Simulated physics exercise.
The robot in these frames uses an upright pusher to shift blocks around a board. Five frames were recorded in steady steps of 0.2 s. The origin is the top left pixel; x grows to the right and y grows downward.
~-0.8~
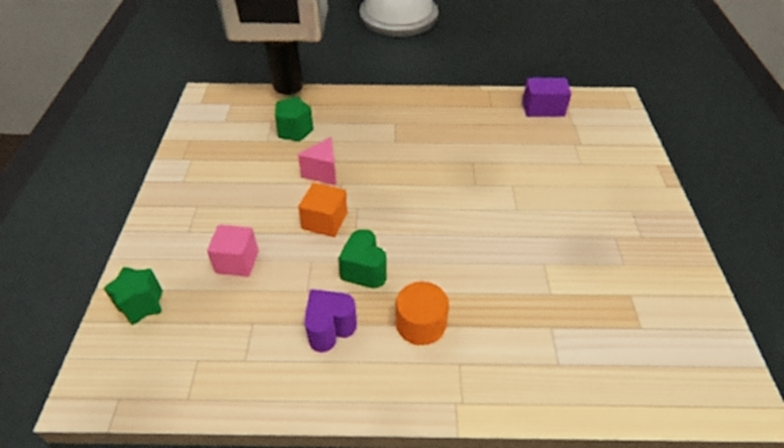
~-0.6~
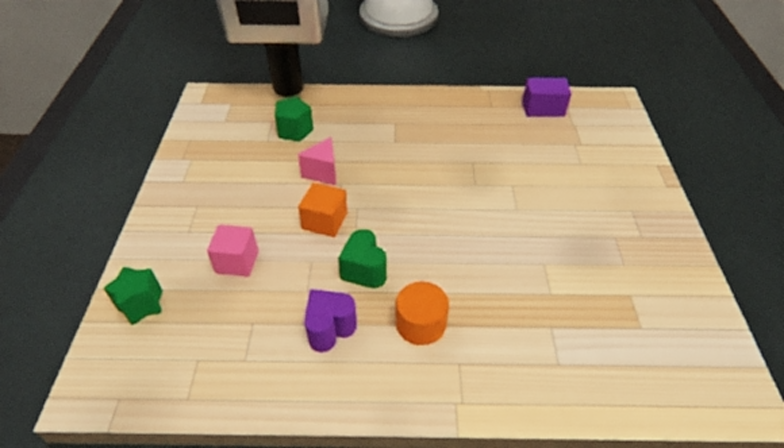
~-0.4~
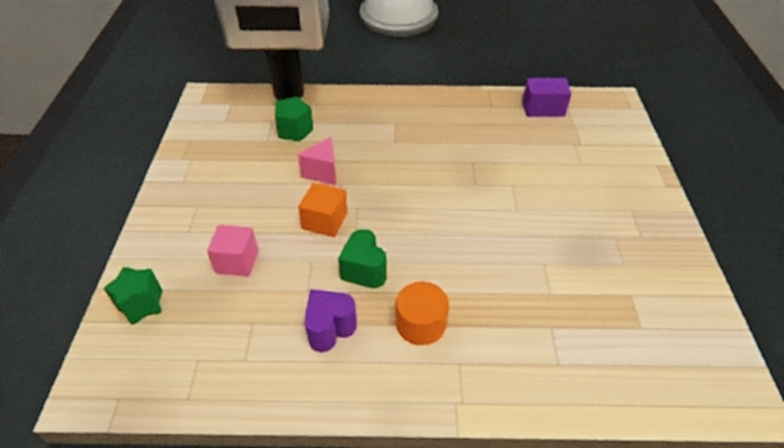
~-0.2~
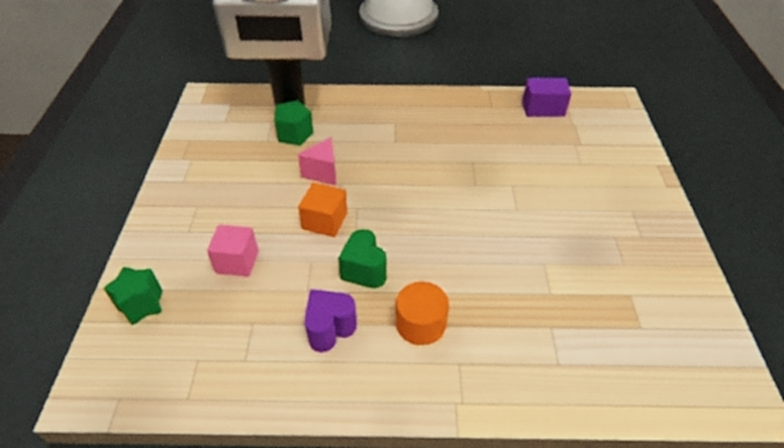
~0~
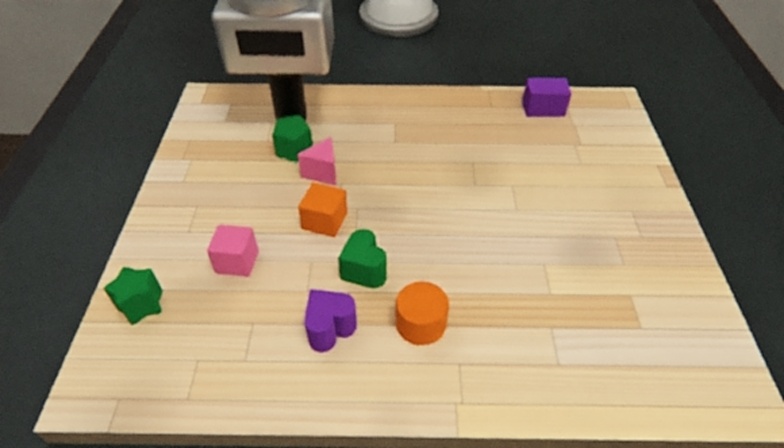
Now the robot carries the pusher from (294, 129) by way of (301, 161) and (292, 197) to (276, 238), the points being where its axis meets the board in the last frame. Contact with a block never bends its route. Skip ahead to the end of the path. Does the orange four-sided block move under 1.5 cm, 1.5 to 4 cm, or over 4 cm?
Short of 1.5 cm.
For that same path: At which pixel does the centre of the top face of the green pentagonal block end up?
Somewhere near (267, 245).
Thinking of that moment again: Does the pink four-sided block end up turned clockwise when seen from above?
It seems so.
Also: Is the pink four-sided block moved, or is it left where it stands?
It gets pushed out of place.
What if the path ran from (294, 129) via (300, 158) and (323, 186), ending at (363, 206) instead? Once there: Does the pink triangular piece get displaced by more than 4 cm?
It seems so.
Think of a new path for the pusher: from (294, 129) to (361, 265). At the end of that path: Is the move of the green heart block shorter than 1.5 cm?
No - that is not the case.
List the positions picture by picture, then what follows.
The first frame shows lower end of the pusher at (288, 87), tops of blocks, pink four-sided block at (230, 238), green pentagonal block at (291, 107), pink triangular piece at (321, 151), orange four-sided block at (322, 197).
The second frame shows pusher at (288, 88), blocks as before.
The third frame shows pusher at (289, 94), blocks as before.
The fourth frame shows pusher at (290, 104), green pentagonal block at (291, 111).
The fifth frame shows pusher at (292, 118), pink four-sided block at (230, 238), green pentagonal block at (291, 127), pink triangular piece at (321, 151), orange four-sided block at (322, 197).
On the path given first. One third of the way, pusher at (299, 150); green pentagonal block at (291, 161), turned 20° clockwise; pink triangular piece at (325, 158), turned 40° anticlockwise.
Two thirds of the way, pusher at (290, 187); green pentagonal block at (279, 202), turned 25° clockwise; pink triangular piece at (325, 158), turned 40° anticlockwise.
At the end, pusher at (274, 227); pink four-sided block at (219, 251), turned 55° clockwise; green pentagonal block at (267, 245); pink triangular piece at (325, 158), turned 40° anticlockwise; orange four-sided block not moved.
